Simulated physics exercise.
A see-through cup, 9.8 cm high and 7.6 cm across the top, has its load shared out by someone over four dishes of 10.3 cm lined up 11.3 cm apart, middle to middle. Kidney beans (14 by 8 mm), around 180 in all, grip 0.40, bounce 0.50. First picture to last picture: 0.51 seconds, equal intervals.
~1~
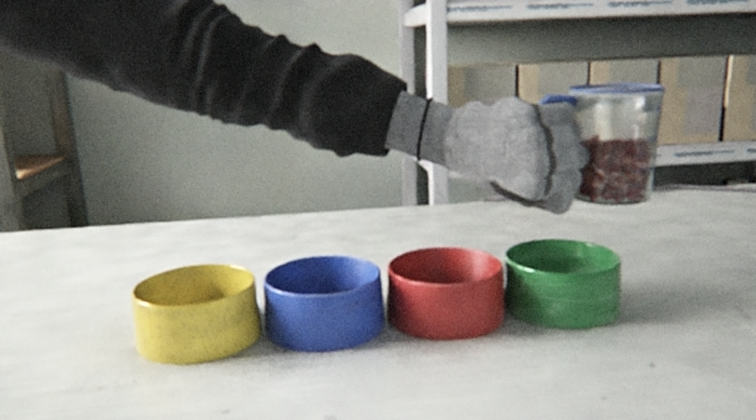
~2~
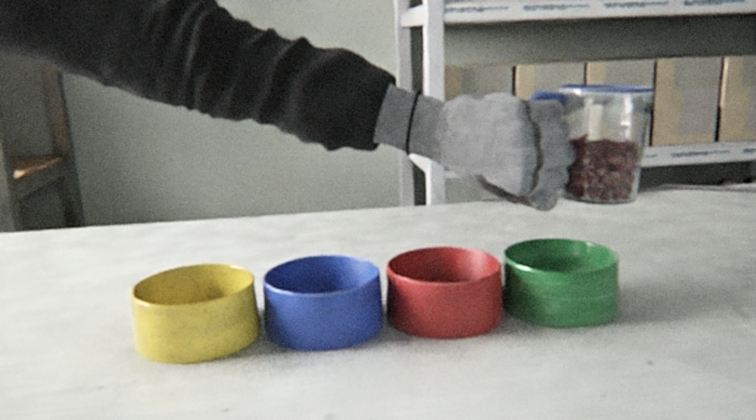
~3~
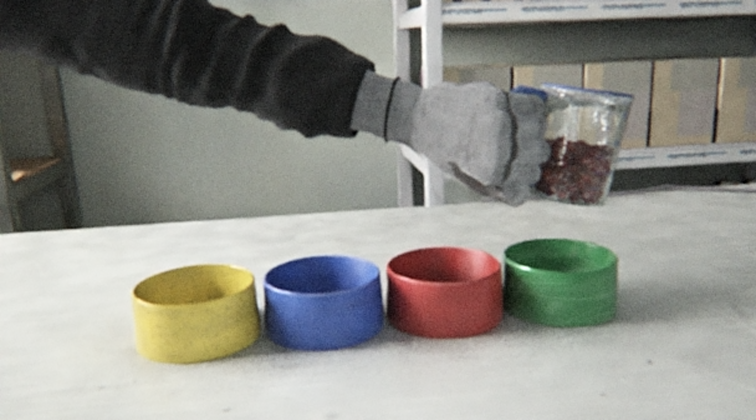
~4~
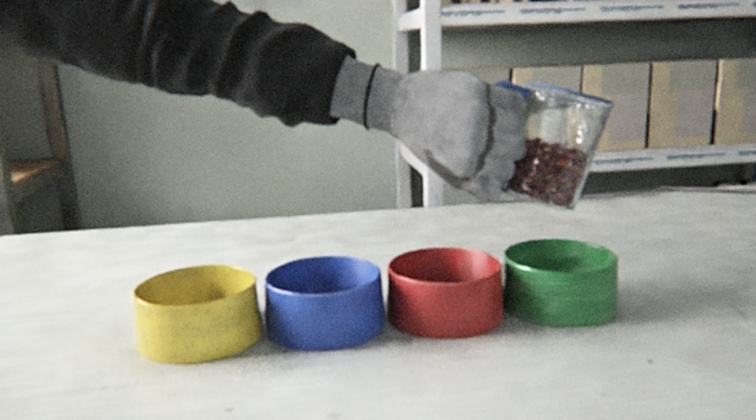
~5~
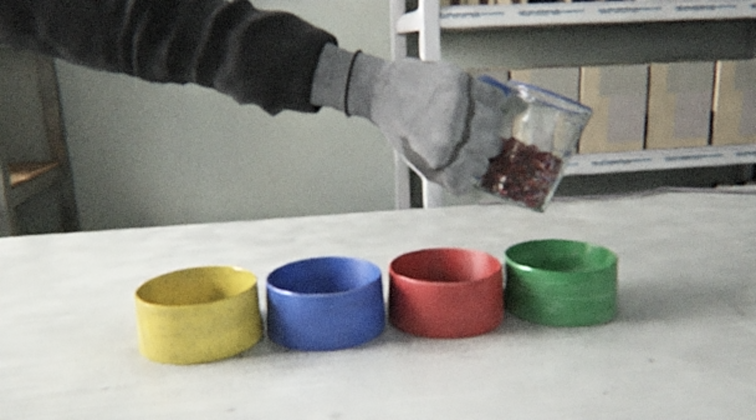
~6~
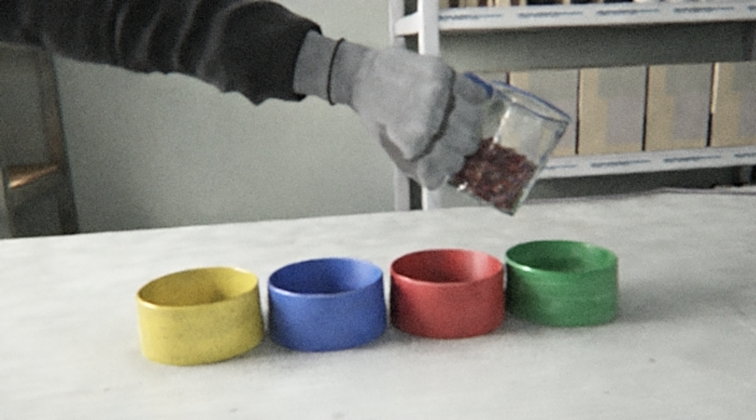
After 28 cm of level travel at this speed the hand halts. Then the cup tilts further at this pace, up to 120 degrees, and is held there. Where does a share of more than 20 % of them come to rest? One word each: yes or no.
Red: Yes; blue: Yes; green: No; yellow: No; counter: Yes.
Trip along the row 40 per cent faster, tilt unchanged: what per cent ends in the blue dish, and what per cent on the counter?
Shares: Blue 50, counter 30.
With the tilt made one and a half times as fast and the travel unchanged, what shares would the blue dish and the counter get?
Result - blue dish: 50; counter: 30.
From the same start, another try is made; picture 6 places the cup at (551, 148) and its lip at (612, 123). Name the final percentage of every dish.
Per cent kept: Red 100, blue 0, green 0, yellow 0.
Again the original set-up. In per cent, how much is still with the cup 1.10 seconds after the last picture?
Load share: Near 95 percent.
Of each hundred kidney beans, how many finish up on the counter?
35 %.
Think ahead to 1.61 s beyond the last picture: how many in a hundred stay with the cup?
Roughly 10 %.
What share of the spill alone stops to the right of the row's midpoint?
Around 60 per cent of it.
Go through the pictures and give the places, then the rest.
The first frame shows cup at (613, 143), tilt 0 degrees, lip at (657, 87), moved 0.0 cm; middle of the pieces at (612, 170); green dish at (562, 256); red dish at (445, 265); blue dish at (322, 274); yellow dish at (195, 284).
The second frame shows cup at (601, 143), tilt 3 degrees, lip at (646, 89), moved 1.0 cm; middle of the pieces at (598, 170).
The third frame shows cup at (577, 145), tilt 9 degrees, lip at (626, 96), moved 3.2 cm; middle of the pieces at (571, 171).
The fourth frame shows cup at (553, 147), tilt 16 degrees, lip at (607, 103), moved 5.5 cm; middle of the pieces at (545, 172).
The fifth frame shows cup at (529, 148), tilt 22 degrees, lip at (586, 111), moved 7.8 cm; middle of the pieces at (518, 173).
The sixth frame shows cup at (505, 151), tilt 29 degrees, lip at (566, 120), moved 10.1 cm; middle of the pieces at (493, 174); green dish at (560, 256); red dish at (446, 266); blue dish at (325, 276); yellow dish at (199, 286).
Then, 0.66 s after the last picture, tilt 72 degrees; cup holds 100 %.
Then, 1.10 s after the last picture, tilt 100 degrees; cup holds 95 %.
Then, 1.61 s after the last picture, tilt 120 degrees; cup holds 10 %, red 25 %, blue 40 %.
In the end, red 30 %, blue 40 %, green 0 %, yellow 0 %, counter 35 %.
